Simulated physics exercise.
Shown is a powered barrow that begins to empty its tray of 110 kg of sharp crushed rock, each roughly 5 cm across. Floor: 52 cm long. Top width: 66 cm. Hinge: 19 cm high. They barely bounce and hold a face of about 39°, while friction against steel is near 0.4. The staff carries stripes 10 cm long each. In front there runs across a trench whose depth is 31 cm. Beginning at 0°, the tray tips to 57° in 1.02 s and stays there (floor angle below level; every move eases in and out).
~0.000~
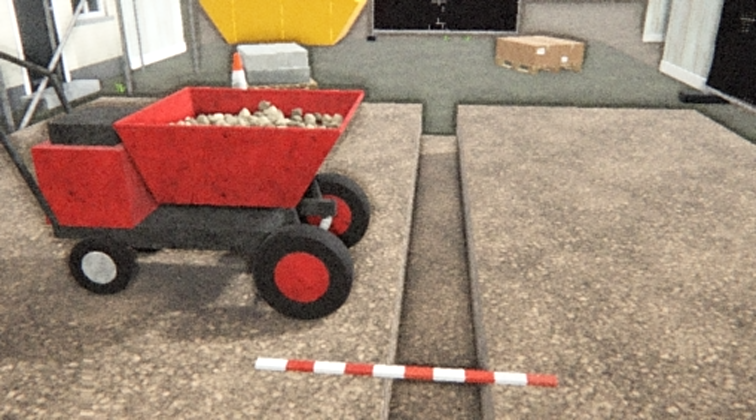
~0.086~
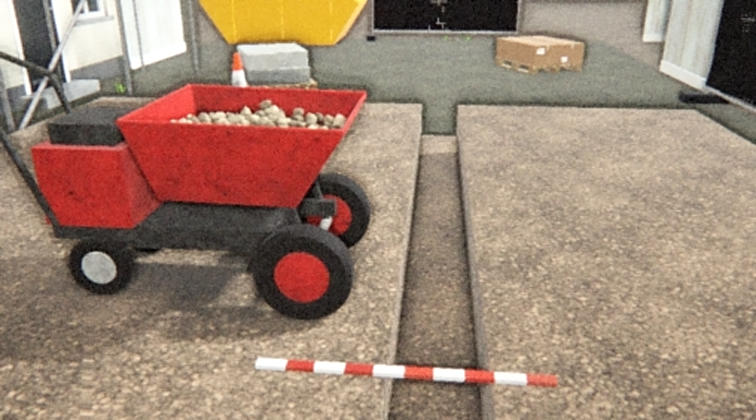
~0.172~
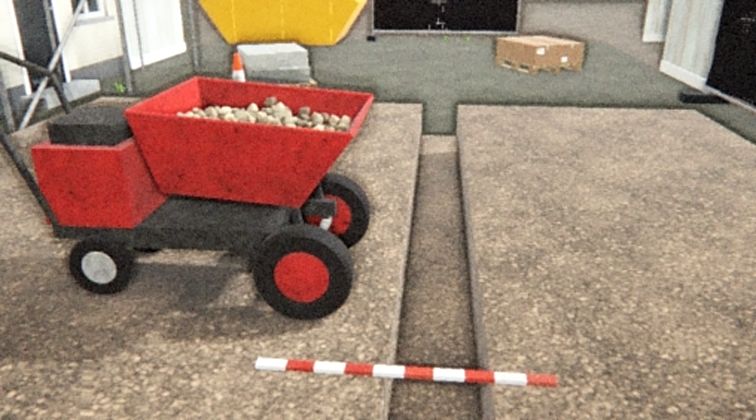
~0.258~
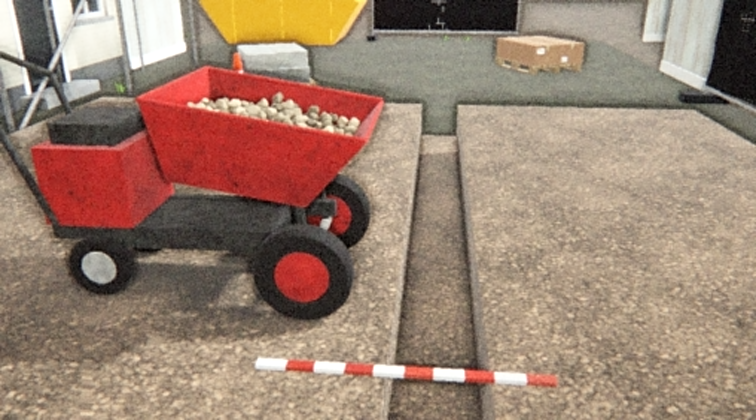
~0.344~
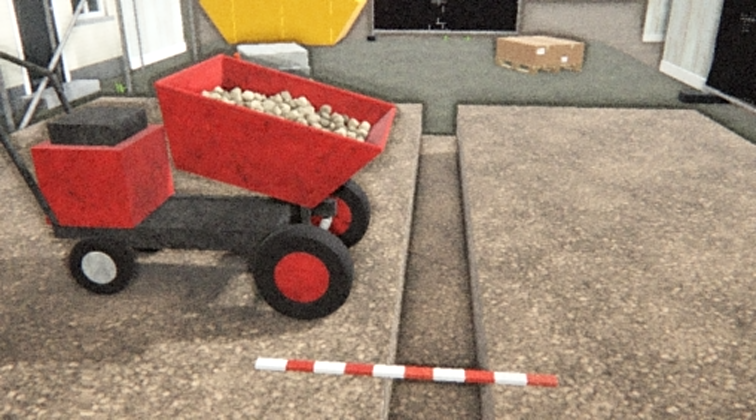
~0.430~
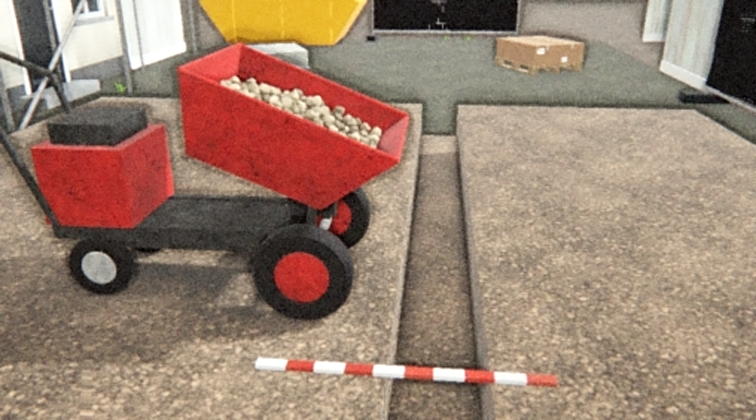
Red tray of pale stones on a small wheeled barrow tilting steadily forward to the right beside a narrow trench.
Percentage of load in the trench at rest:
5 %.
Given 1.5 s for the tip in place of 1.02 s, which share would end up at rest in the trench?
Roughly 5% would finish there.
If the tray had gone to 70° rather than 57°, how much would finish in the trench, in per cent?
Near 30 per cent then.
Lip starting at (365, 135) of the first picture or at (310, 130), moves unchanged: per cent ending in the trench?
First place: Near 0%; second place: Near 10%.
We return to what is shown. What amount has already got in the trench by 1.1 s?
I'd put it near 0 per cent.
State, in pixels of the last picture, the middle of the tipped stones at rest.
At about pixel (492, 288) in the last view.
After 0.8 s the floor is at 48°; 100 % in the tray; the foremost stones are at (415, 195).
After 1.1 s the floor is at 57°; 100 % in the tray; the foremost stones are at (457, 211).
After 1.5 s the floor is at 57°; 94 % in the tray, 2 % in the trench, 4 % past the trench; the foremost stones are at (537, 290).
After 3.4 s the floor is at 57°; 89 % in the tray, 5 % in the trench, 6 % past the trench; the foremost stones are at (566, 279).
